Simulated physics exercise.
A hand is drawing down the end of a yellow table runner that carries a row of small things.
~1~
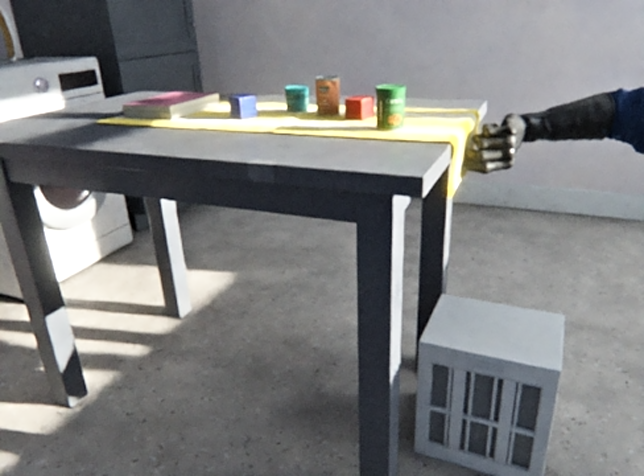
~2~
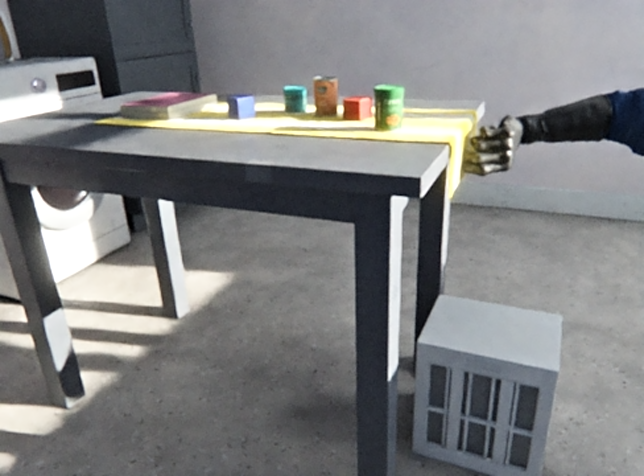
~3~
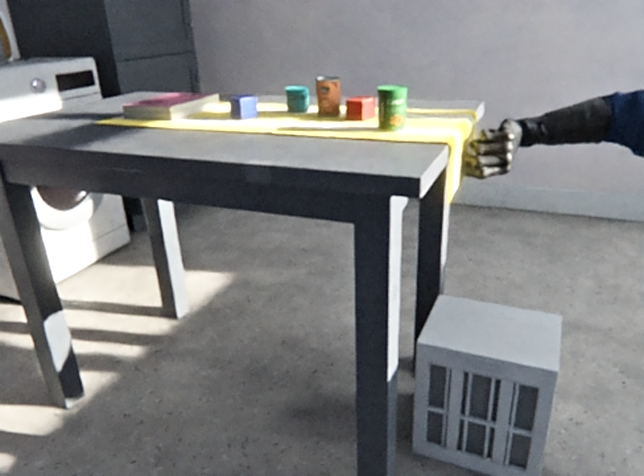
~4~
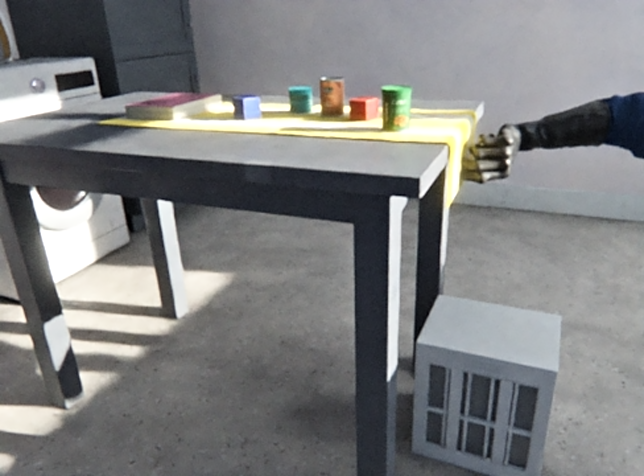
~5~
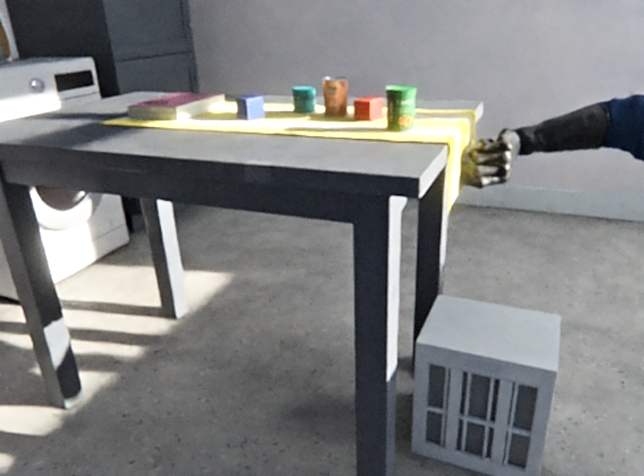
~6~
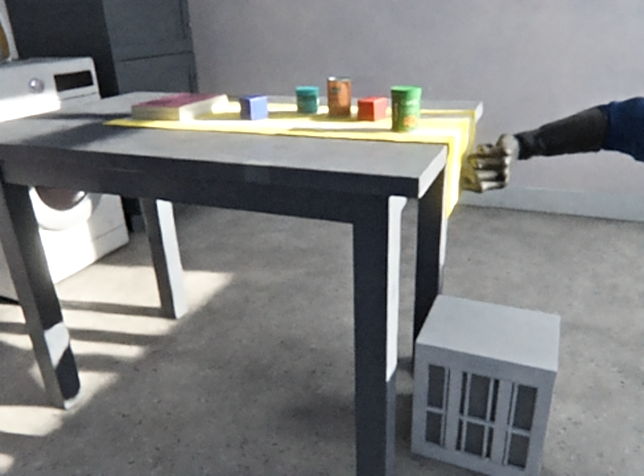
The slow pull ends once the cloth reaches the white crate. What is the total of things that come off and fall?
Lost over the edge: Three.
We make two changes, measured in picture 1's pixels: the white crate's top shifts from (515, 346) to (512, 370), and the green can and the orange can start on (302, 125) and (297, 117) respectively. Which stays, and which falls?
The green can ends up off the top and the orange can ends up off the top.
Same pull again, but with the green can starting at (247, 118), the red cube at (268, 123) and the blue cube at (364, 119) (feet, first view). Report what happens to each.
Record - green can retained; red cube retained; blue cube lost.
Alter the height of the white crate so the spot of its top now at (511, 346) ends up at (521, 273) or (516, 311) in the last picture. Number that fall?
The numbers are 1 and 2.
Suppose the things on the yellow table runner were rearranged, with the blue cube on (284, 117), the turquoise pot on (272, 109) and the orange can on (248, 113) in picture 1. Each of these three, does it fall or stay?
Of these three, the blue cube rides it out, the turquoise pot rides it out, the orange can rides it out.
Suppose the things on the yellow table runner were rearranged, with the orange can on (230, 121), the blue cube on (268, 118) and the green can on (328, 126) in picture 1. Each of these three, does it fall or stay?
Well, the orange can is safe, the blue cube is safe, and the green can is dislodged.
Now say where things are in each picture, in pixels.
Hem (448, 199); green can (391, 87); red cube (359, 98); orange can (327, 77); turquoise pot (296, 87); blue cube (242, 96); top of the crate (515, 346), in the first picture.
Hem (449, 200); green can (389, 87), in the second picture.
Hem (447, 204); red cube (360, 98), in the third picture.
Hem (445, 208); orange can (331, 78); top of the crate (512, 346), in the fourth picture.
Hem (446, 213); turquoise pot (303, 88), in the fifth picture.
Hem (445, 219); green can (406, 88); red cube (372, 99); orange can (339, 78); turquoise pot (307, 88); blue cube (253, 97), in the sixth picture.
Soon after, hem near (458, 243); green can gone.
Then, hem near (456, 294); green can and red cube gone.
Further on, hem on the crate; green can, red cube and orange can gone.
At rest, hem on the crate; green can, red cube and orange can gone. It carries off three.
